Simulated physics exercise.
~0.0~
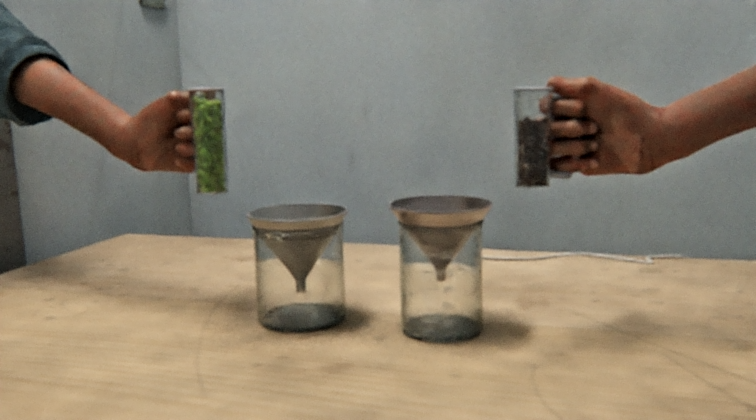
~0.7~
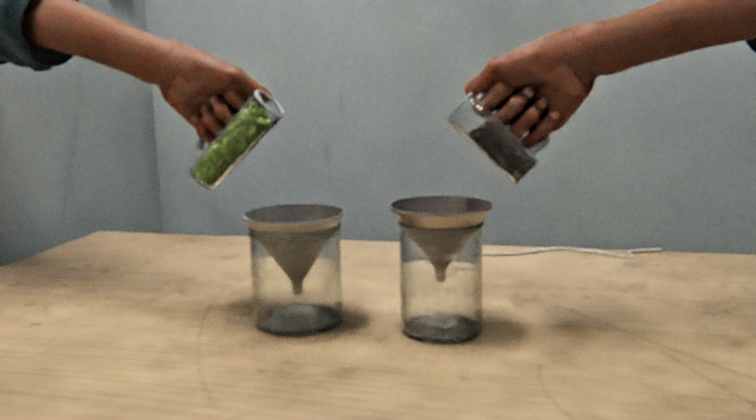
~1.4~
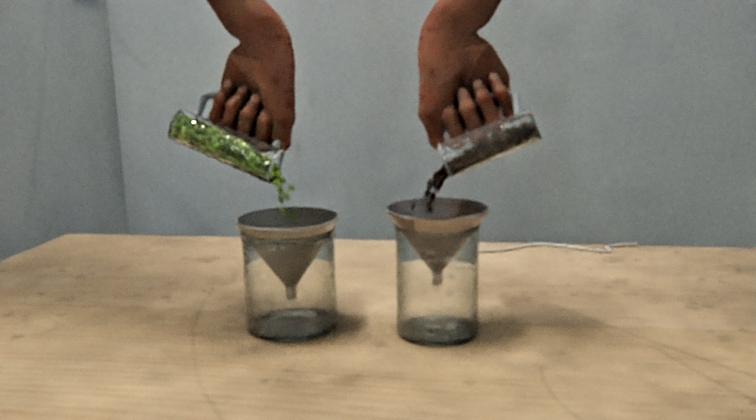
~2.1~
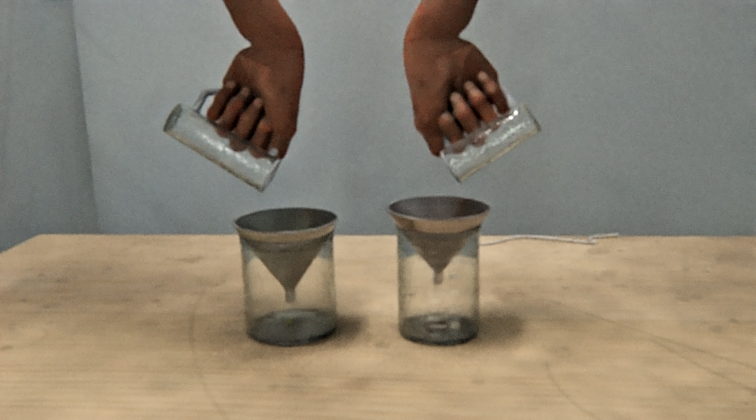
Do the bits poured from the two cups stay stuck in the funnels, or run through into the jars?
They stay stuck in both funnels, left and right. The cups are empty, yet the jars below have hardly anything in them.
